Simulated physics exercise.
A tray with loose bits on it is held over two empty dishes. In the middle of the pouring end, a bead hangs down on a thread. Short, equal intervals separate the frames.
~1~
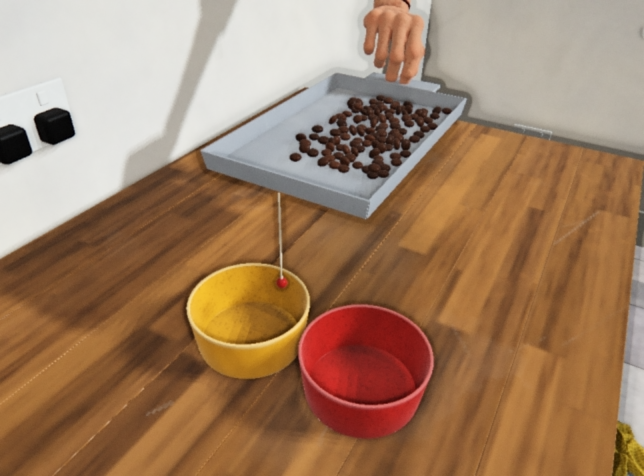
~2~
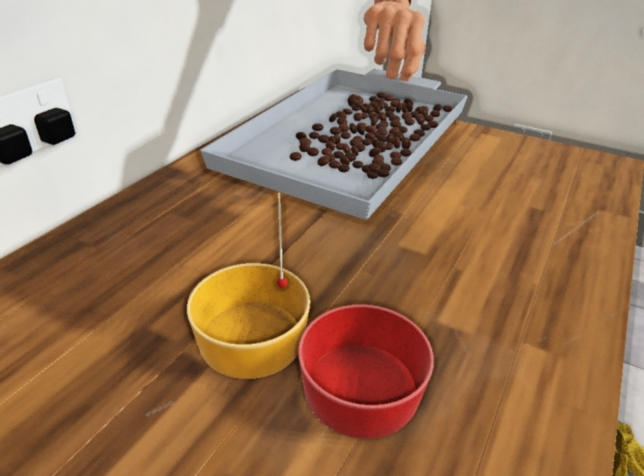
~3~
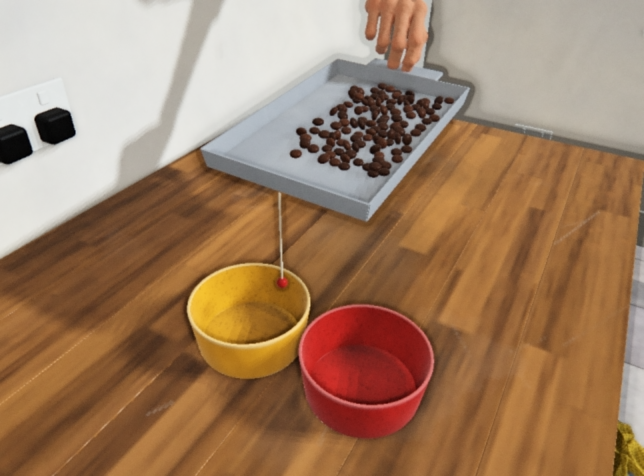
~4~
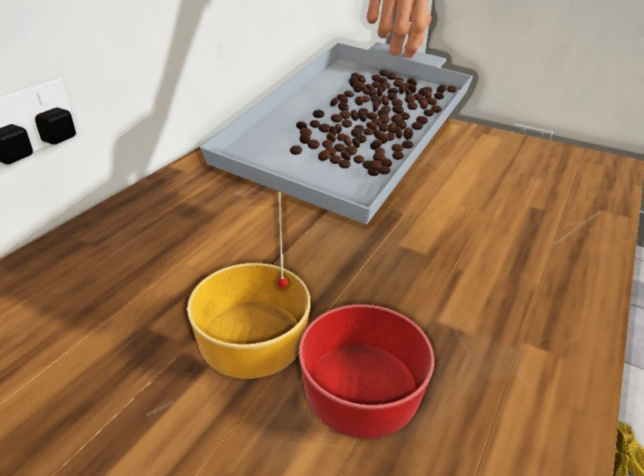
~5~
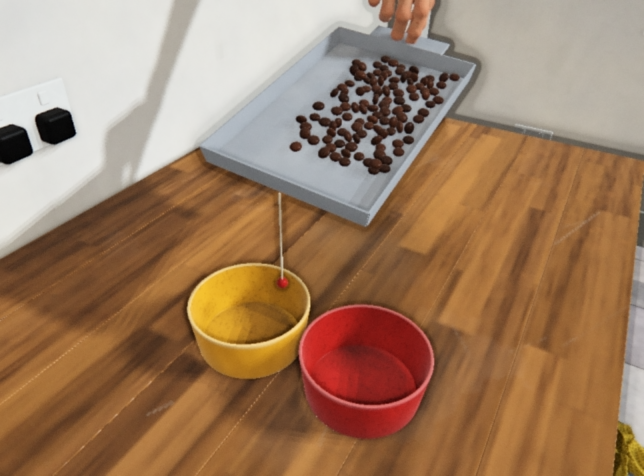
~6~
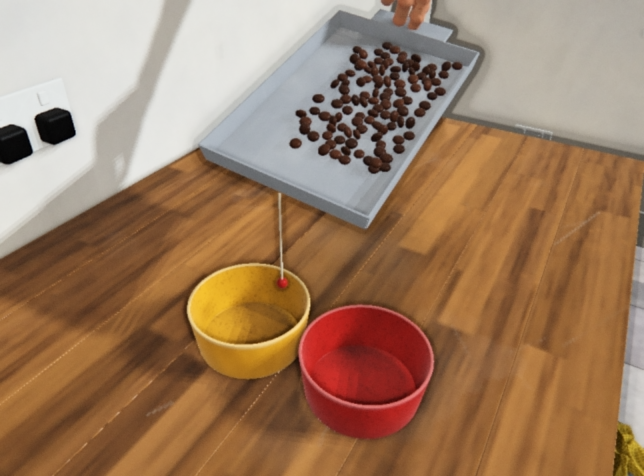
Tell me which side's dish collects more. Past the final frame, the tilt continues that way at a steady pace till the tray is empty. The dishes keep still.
I expect the right-side dish to gain more.
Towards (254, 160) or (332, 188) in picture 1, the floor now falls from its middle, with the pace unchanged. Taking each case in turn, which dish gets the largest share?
In turn: Left; the dish on the right.
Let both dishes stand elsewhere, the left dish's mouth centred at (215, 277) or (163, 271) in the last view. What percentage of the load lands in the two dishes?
The first comes to 90 percent and the second to 10 percent.
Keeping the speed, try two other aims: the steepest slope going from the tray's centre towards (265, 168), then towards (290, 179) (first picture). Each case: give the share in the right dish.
In order, some 0 % and some 10 %.
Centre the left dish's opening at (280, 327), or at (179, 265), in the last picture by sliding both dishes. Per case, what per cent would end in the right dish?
30 %, then 30 %.
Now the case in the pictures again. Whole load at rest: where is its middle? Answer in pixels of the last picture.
Last view, centre at rest - approx. (354, 376).
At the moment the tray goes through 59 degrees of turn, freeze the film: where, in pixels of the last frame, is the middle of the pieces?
(353, 169).
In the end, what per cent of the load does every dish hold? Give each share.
Split in per cent - left dish 0, right dish 90.
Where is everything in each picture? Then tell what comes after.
The first picture shows corners of the pouring end at (205, 150) and (368, 199), level; middle of the load at (370, 131), flat chocolate drops; left dish at (213, 355); right dish at (334, 415); bead on its thread at (282, 283).
The second picture shows corners of the pouring end at (205, 150) and (368, 199), level; middle of the load at (370, 129).
The third picture shows corners of the pouring end at (205, 148) and (368, 202), tipped barely, lowest at the right corner; middle of the load at (371, 124).
The fourth picture shows corners of the pouring end at (205, 146) and (368, 206), tipped a little, lowest at the right corner; middle of the load at (372, 116).
The fifth picture shows corners of the pouring end at (204, 145) and (368, 210), tipped a little, lowest at the right corner; middle of the load at (373, 108).
The sixth picture shows corners of the pouring end at (203, 143) and (367, 214), tipped clearly, lowest at the right corner; middle of the load at (373, 101); left dish at (213, 356); right dish at (334, 415).
Soon after the last picture, tray tipped steeply; all on the tray.
A little later, tray tipped right over; about half on the tray; about half in the right dish; a stray few outside both; a small part in the air.
Later still, tray tipped past a quarter turn; most in the right dish; a small part in the left dish; a small part outside both.
At rest, tray tipped past a quarter turn; most in the right dish; a small part in the left dish; a small part outside both.
